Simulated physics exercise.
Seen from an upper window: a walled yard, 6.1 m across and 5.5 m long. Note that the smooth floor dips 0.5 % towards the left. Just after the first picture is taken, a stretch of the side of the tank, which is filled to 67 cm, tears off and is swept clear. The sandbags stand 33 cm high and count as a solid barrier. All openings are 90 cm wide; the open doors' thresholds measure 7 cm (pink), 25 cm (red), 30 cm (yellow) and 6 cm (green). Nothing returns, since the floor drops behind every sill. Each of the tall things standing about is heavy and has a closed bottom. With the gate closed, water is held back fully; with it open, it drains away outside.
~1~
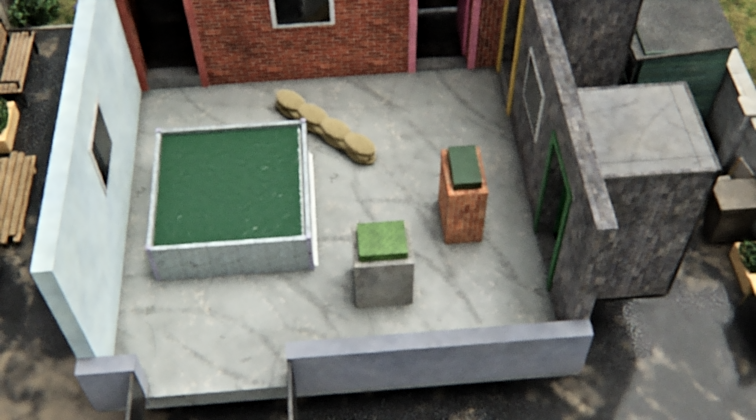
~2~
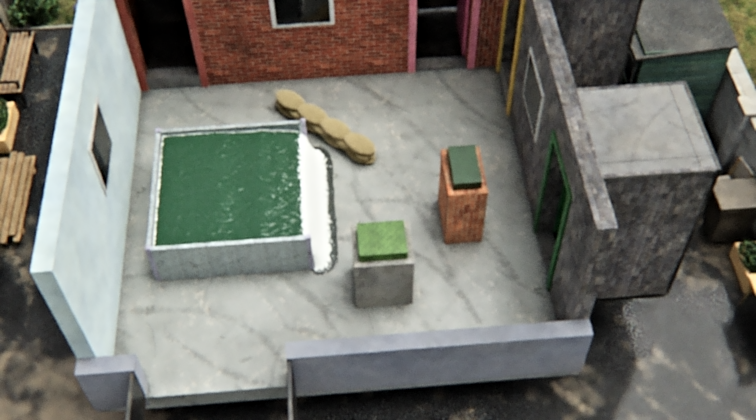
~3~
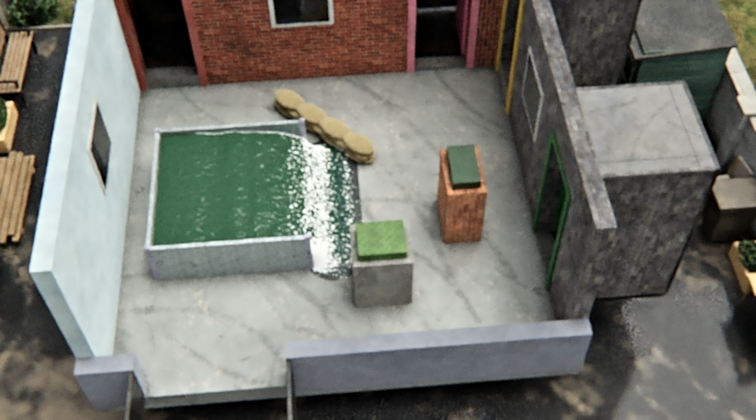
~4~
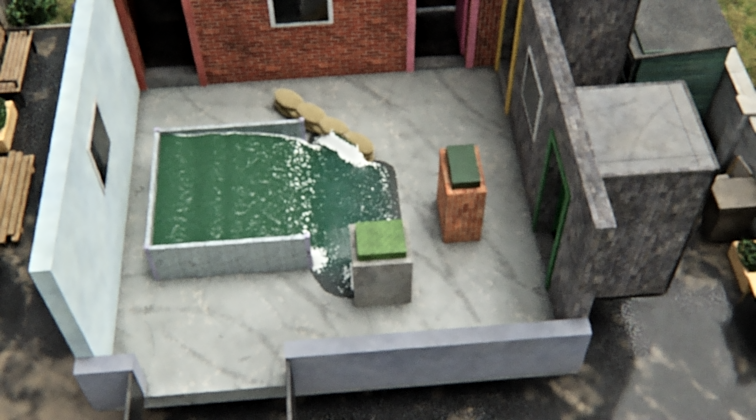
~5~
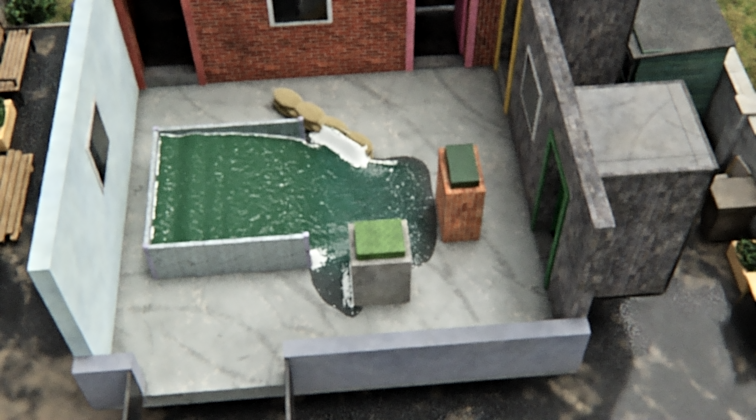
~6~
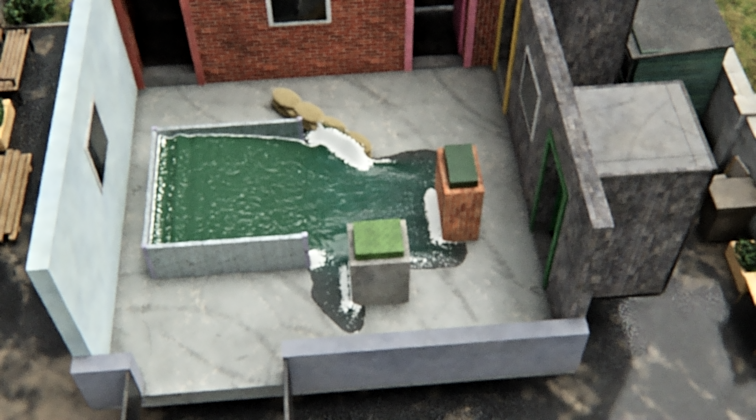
Walled yard seen from above, with green water bursting from a tank's right side, spreading past sandbags and around two block-like pedestals.
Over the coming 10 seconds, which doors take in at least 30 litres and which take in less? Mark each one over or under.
Pink door - over; red door - under; yellow door - under; green door - over.
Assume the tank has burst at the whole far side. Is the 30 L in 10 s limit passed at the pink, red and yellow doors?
Pink short, red beyond, yellow short.
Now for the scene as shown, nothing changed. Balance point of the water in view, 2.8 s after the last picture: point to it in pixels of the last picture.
Balance point at about (366, 210).
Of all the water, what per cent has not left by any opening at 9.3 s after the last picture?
Remaining: Roughly 82 %.
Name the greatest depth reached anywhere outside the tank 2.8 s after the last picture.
I'd put it at close to 29 cm.
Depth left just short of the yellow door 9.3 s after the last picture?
It comes to near 7.0 cm.
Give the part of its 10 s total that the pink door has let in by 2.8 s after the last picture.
That works out near 25%.
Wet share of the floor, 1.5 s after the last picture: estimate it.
55 %.
Then, 0.7 s after the last picture water covers 35 % of the floor and is deepest (51 cm) near (422, 209); pink door not reached, red door not reached, yellow door not reached, green door 8 cm at the sill, 3 L in.
Then, 1.5 s after the last picture water covers 55 % of the floor and is deepest (41 cm) near (423, 218); pink door not reached, red door not reached, yellow door 14 cm at the sill, 0 L in, green door 7 cm at the sill, 23 L in.
Then, 2.8 s after the last picture water covers 75 % of the floor and is deepest (29 cm) near (489, 78); pink door 22 cm at the sill, 52 L in, red door 9 cm at the sill, 0 L in, yellow door 24 cm at the sill, 1 L in, green door 13 cm at the sill, 39 L in.
Then, 5.3 s after the last picture water covers 95 % of the floor and is deepest (16 cm) near (120, 260); pink door 12 cm at the sill, 176 L in, red door 11 cm at the sill, 0 L in, yellow door 12 cm at the sill, 1 L in, green door 11 cm at the sill, 100 L in.
Then, 9.3 s after the last picture water covers 95 % of the floor and is deepest (14 cm) near (134, 133); pink door 8 cm at the sill, 209 L in, red door 12 cm at the sill, 0 L in, yellow door 7 cm at the sill, 1 L in, green door 7 cm at the sill, 120 L in.
